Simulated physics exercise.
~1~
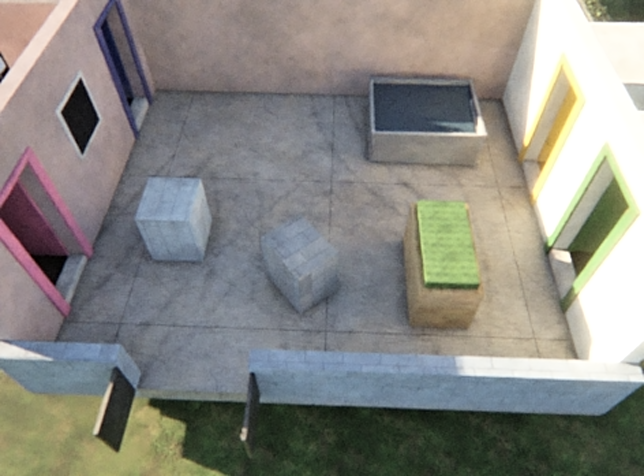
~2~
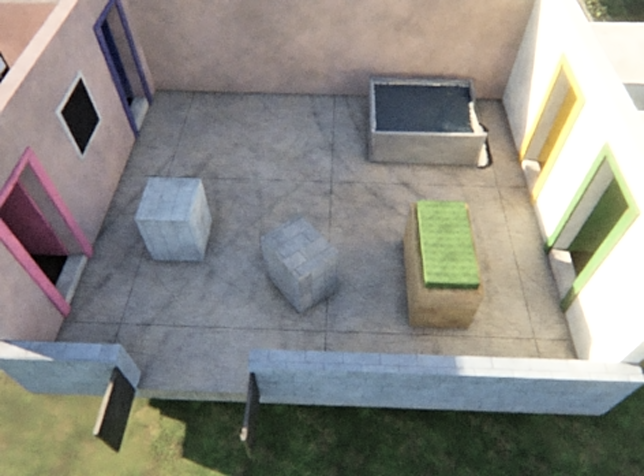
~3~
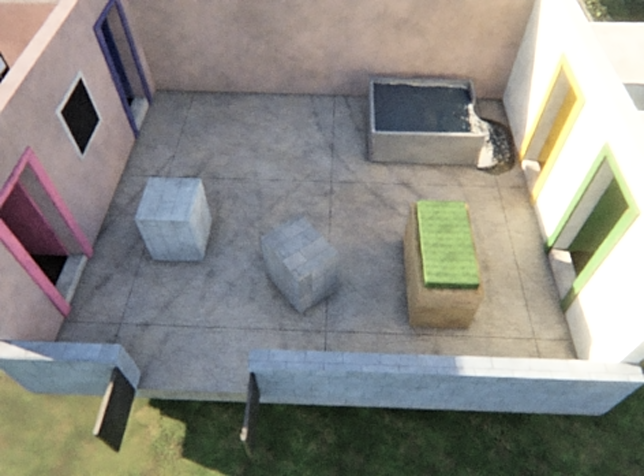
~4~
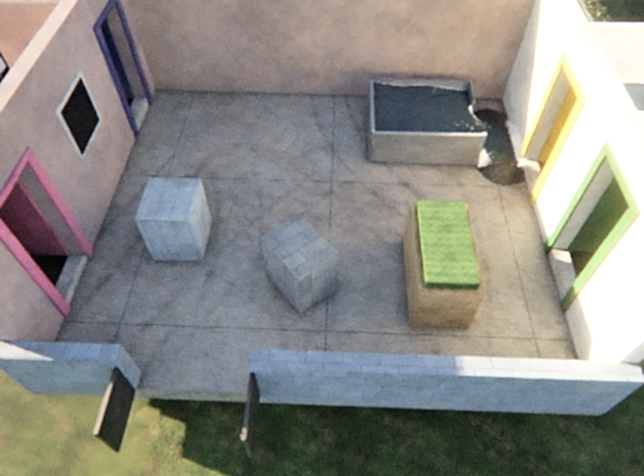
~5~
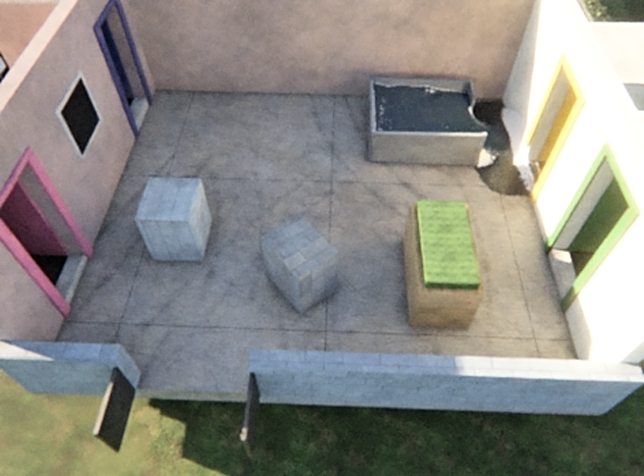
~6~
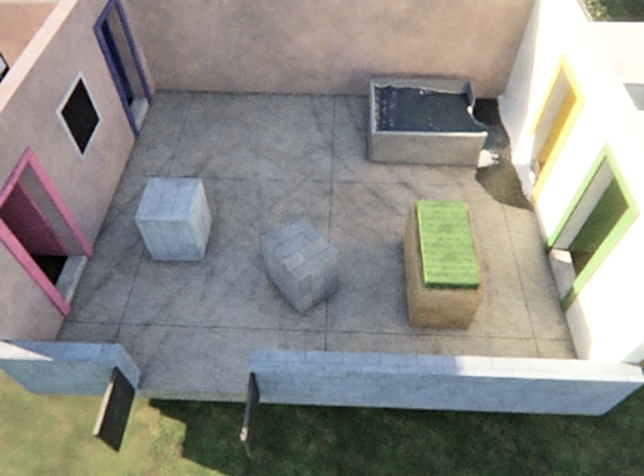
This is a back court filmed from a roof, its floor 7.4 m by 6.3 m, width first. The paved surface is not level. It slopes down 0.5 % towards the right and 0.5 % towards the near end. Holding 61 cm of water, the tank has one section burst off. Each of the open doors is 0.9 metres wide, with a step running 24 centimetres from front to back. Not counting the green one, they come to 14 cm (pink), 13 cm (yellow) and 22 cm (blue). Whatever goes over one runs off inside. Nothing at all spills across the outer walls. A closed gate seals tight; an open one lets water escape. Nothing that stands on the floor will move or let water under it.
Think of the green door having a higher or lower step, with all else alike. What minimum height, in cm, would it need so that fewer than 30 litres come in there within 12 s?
About 7 cm.
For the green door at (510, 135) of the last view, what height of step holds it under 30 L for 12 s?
Around 36 cm would do it.
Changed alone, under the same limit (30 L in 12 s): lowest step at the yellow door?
The yellow one would have to be about 24 cm high.
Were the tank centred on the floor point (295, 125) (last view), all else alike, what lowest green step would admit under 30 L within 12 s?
Minimum: Approx. 9.0 cm.
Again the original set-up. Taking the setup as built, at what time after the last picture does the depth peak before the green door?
6.5 s.
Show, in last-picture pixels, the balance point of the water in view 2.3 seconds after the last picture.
My guess is close to (451, 166).
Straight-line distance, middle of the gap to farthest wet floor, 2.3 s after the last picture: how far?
It gets close to 5.2 metres out.
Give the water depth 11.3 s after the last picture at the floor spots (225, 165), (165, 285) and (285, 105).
Some 2, 5 and 1 cm.
Then, 0.7 s after the last picture water covers 10 % of the floor, deepest (46 cm) near (508, 150); 2 cm at the green door, 0 litres in over its 18 cm step.
Then, 2.3 s after the last picture water covers 30 % of the floor, deepest (28 cm) near (504, 104); 5 cm at the green door, 0 litres in over its 18 cm step.
Then, 11.3 s after the last picture water covers 90 % of the floor, deepest (9 cm) near (574, 388); 8 cm at the green door, 0 litres in over its 18 cm step.
At the green door as built, the water peaked near 12 cm, 6.7 s after the last picture.
Run again over the same 12 s with other heights there, 44 litres in over 6 cm, 18 litres over 8 cm. The limit of 30 litres is kept from about 7 cm up.
